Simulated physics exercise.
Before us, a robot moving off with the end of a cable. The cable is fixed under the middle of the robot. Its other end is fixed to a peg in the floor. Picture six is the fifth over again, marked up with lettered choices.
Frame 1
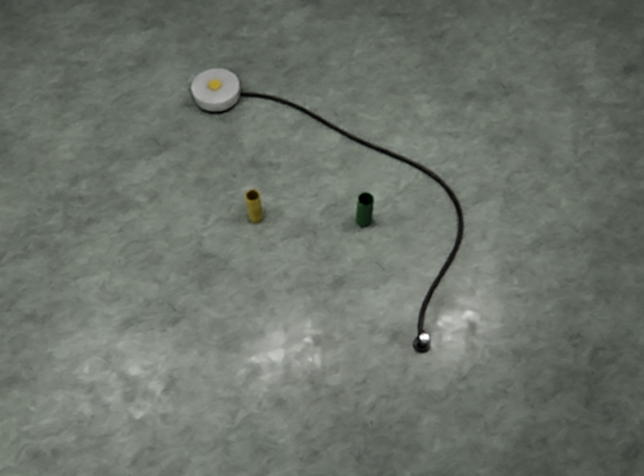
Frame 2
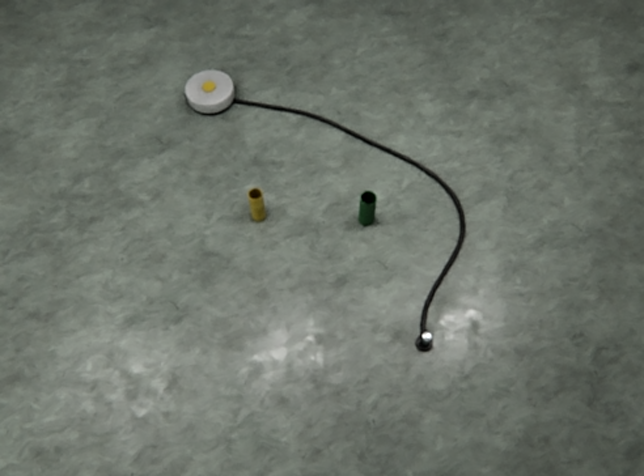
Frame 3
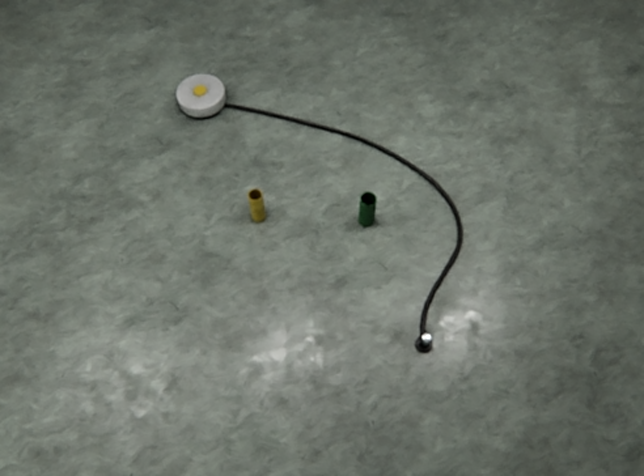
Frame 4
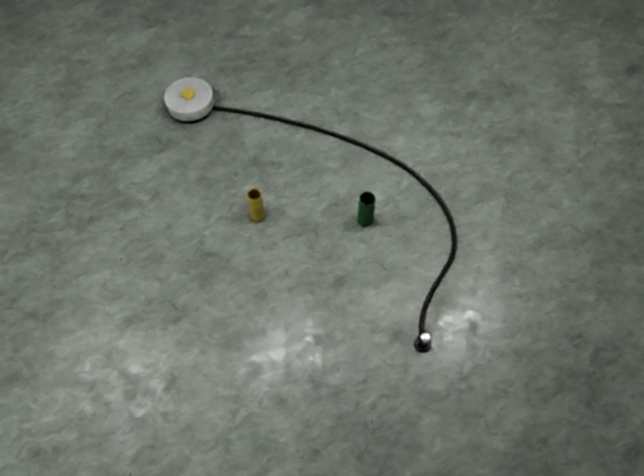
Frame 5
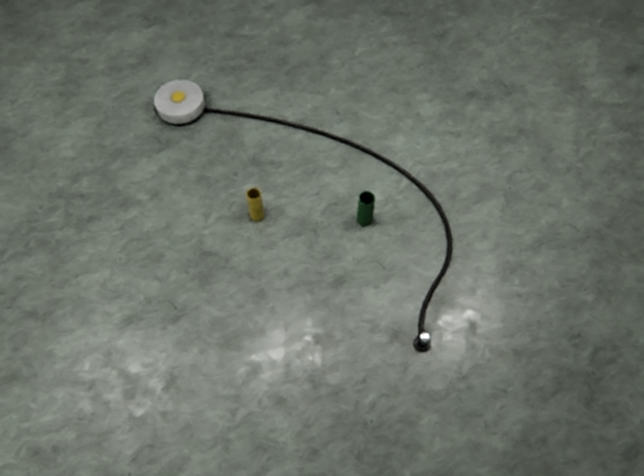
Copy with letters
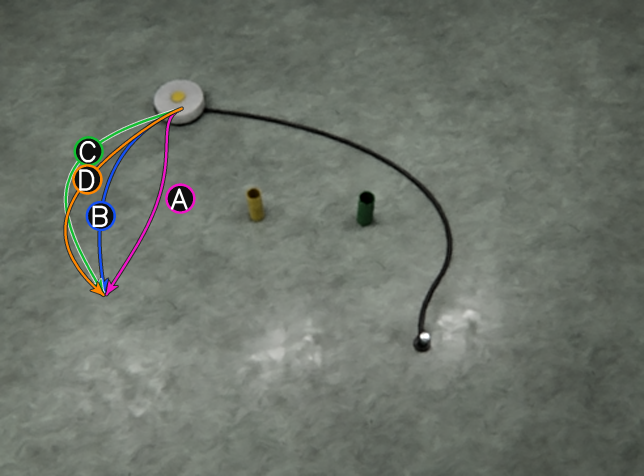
A round white robot creeping left and slightly down, drawing a curved black cable past two still posts, yellow and green.
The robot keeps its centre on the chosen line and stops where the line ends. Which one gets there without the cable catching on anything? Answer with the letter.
B is the clean one.
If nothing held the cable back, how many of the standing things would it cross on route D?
It sweeps one.
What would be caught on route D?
It is the green post.
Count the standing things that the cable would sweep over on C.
In all, one.
On the marked copy, A from (182, 109) via (160, 193) to (107, 294); B from (182, 109) via (108, 184) to (105, 292); C from (182, 109) via (71, 174) to (103, 293); D from (182, 109) via (80, 189) to (104, 295).
Taking B. A third of the way, robot (117, 155), middle of the cable (339, 168).
Two thirds of the way, robot (96, 234), middle of the cable (321, 178).
When it is over, robot (102, 292), middle of the cable (313, 188); nothing has been touched.
As for the rest, A meets the yellow post; C meets the green post; D meets the green post.
